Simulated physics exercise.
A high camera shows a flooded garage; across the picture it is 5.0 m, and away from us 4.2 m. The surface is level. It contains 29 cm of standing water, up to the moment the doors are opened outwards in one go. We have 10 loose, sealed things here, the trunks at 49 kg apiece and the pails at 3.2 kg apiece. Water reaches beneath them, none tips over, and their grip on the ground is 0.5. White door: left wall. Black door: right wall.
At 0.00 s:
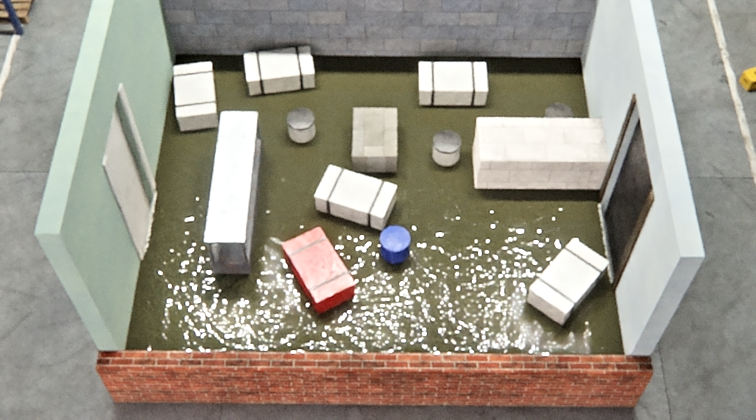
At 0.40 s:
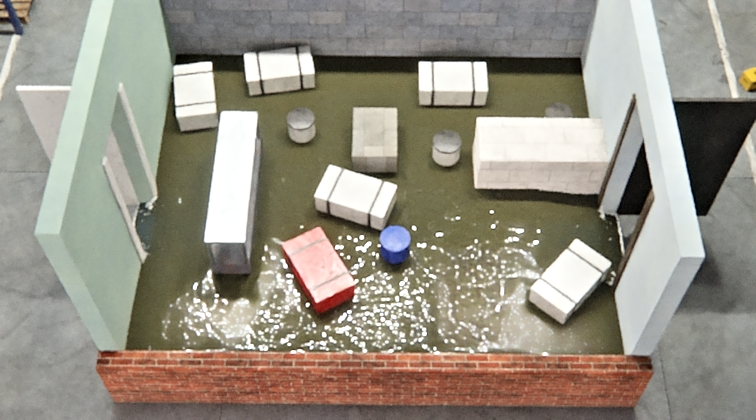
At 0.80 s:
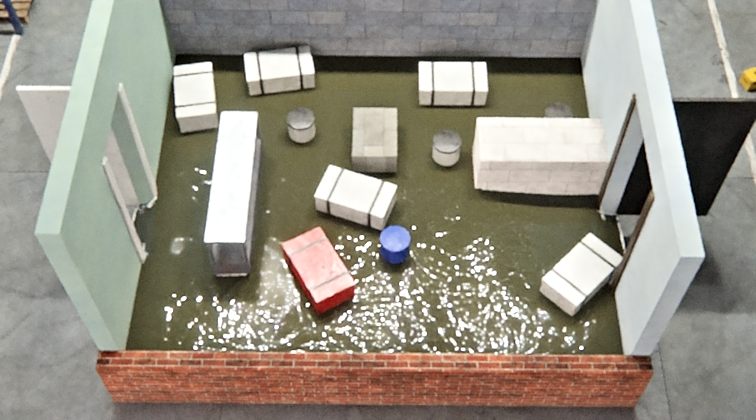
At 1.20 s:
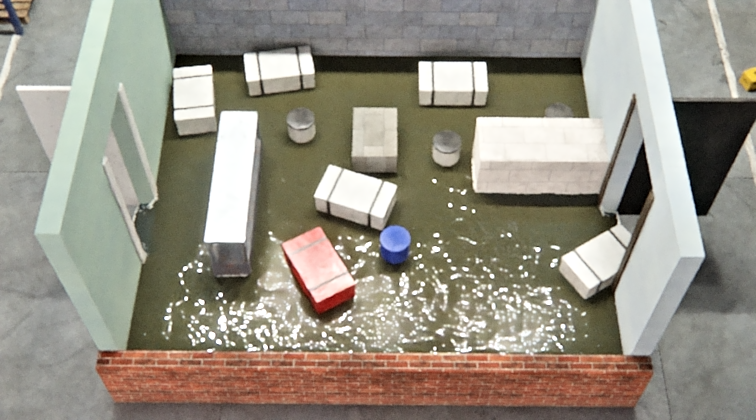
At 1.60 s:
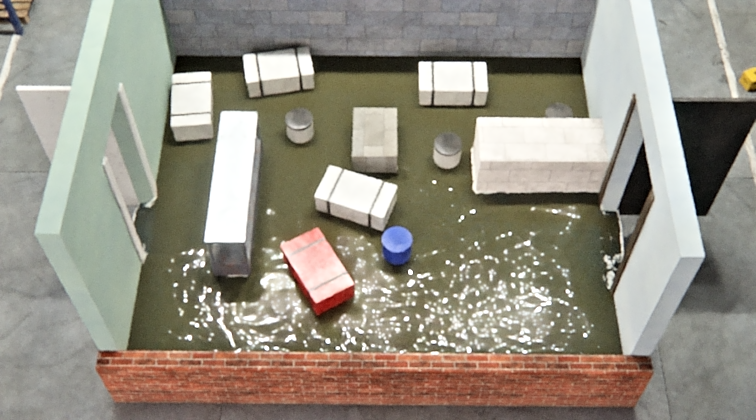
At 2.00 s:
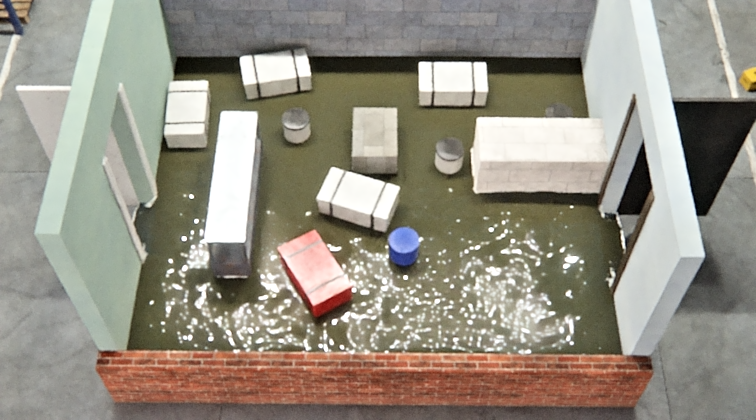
White trunk drifting out through the right doorway of a flooded garage after both doors swing open, other floating objects shifting slightly.
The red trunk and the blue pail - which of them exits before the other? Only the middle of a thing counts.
I would say the blue one.
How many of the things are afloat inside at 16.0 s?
I get 2.
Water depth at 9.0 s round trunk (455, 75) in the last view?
I'd say some 17 cm.
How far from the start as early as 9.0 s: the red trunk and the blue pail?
Roughly 50 and 200 cm.
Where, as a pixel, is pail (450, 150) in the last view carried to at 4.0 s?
(500, 211), roughly.
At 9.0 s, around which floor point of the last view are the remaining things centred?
Mean floor pixel: About (400, 199).
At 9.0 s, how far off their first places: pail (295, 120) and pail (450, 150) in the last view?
So the first one has shifted 30 cm and the other is gone out.
After 4.0 s the red trunk is near (316, 289), 0.3 m from its start, afloat; the blue pail is near (444, 266), 0.6 m from its start, afloat; 1 of 10 are out; 9 afloat.
After 9.0 s the red trunk is near (333, 308), 0.5 m from its start, afloat; the blue pail is near (596, 248), 2.1 m from its start, afloat; 3 of 10 are out; 7 afloat.
After 16.0 s the red trunk is near (328, 324), 0.6 m from its start, aground; the blue pail has gone out (at 9.4 s); 4 of 10 are out; 2 afloat.
After 20.0 s the red trunk is near (328, 324), 0.6 m from its start, aground; the blue pail has gone out (at 9.4 s); 4 of 10 are out; 2 afloat.
